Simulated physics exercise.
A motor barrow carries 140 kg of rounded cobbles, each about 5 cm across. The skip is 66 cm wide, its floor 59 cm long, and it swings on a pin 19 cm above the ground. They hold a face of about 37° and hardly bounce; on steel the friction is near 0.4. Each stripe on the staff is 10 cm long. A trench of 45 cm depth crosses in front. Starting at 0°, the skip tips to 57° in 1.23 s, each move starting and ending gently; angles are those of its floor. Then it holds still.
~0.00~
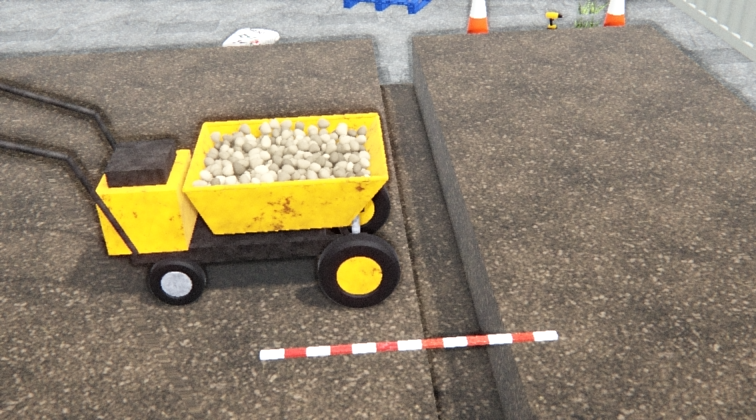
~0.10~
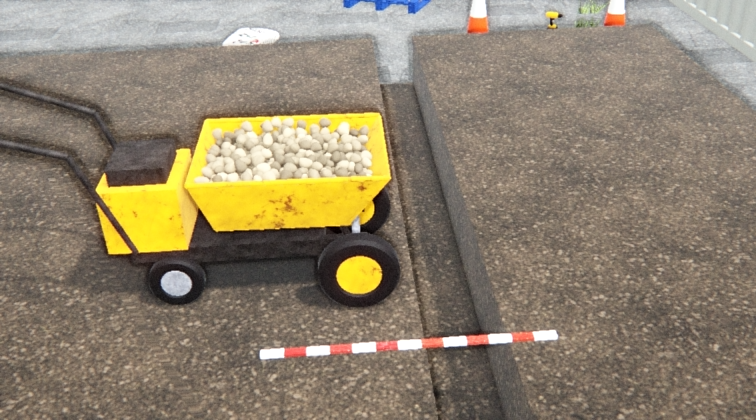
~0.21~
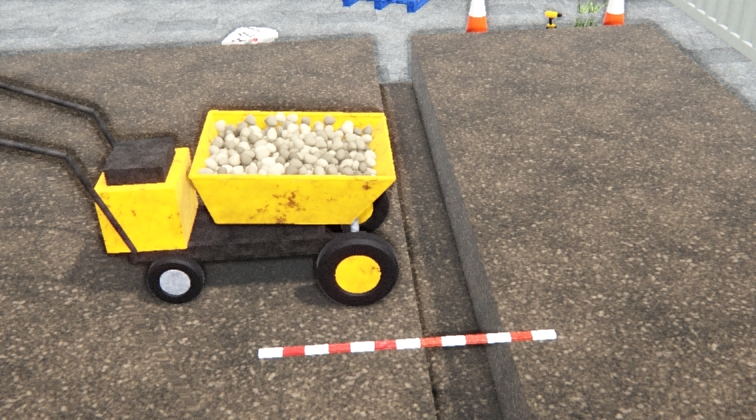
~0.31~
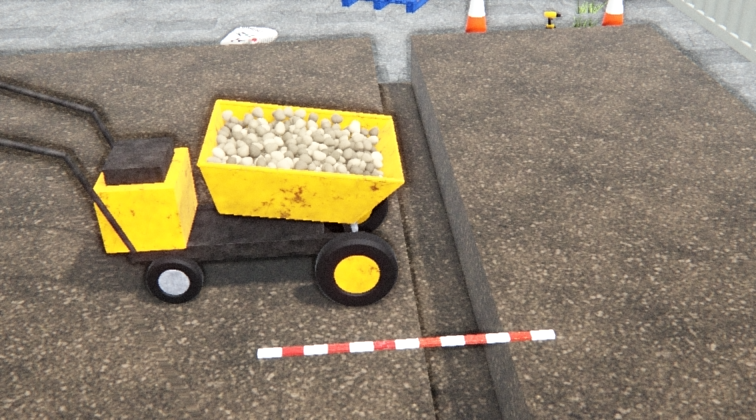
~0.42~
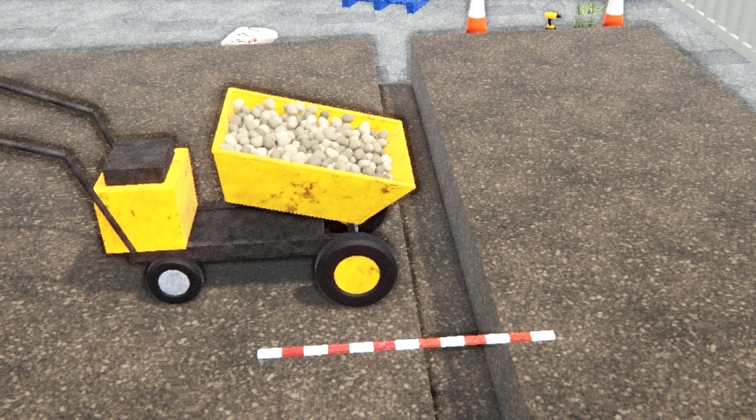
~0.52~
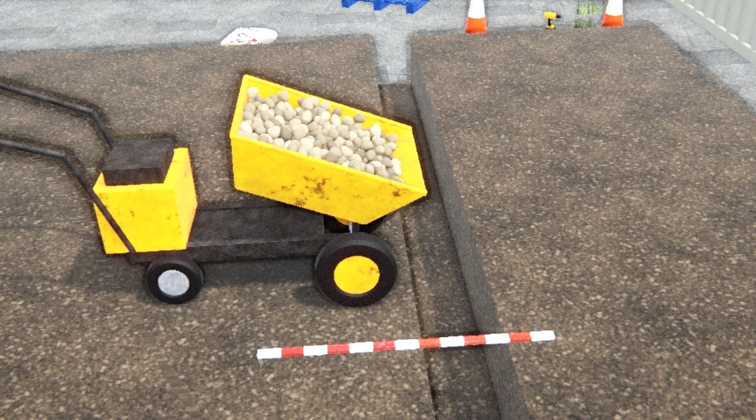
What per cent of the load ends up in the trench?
About 28 per cent.
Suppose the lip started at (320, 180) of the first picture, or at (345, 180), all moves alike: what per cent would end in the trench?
First some 55, then 50 per cent.
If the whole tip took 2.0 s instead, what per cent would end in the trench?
Then about 30 per cent.
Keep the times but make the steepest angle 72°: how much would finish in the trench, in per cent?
It would be near 40 per cent.
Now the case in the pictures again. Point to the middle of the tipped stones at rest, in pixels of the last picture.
Their middle is at about (490, 255).
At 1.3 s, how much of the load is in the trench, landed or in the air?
Some 10 per cent.
After 0.9 s the floor is at 48°; 100 % in the skip; the foremost stones are at (437, 192).
After 1.3 s the floor is at 57°; 85 % in the skip, 8 % in the trench, 7 % past the trench; the foremost stones are at (514, 251).
After 1.7 s the floor is at 57°; 60 % in the skip, 10 % in the trench, 29 % past the trench; the foremost stones are at (583, 261).
After 3.6 s the floor is at 57°; 40 % in the skip, 28 % in the trench, 32 % past the trench; the foremost stones are at (648, 281).
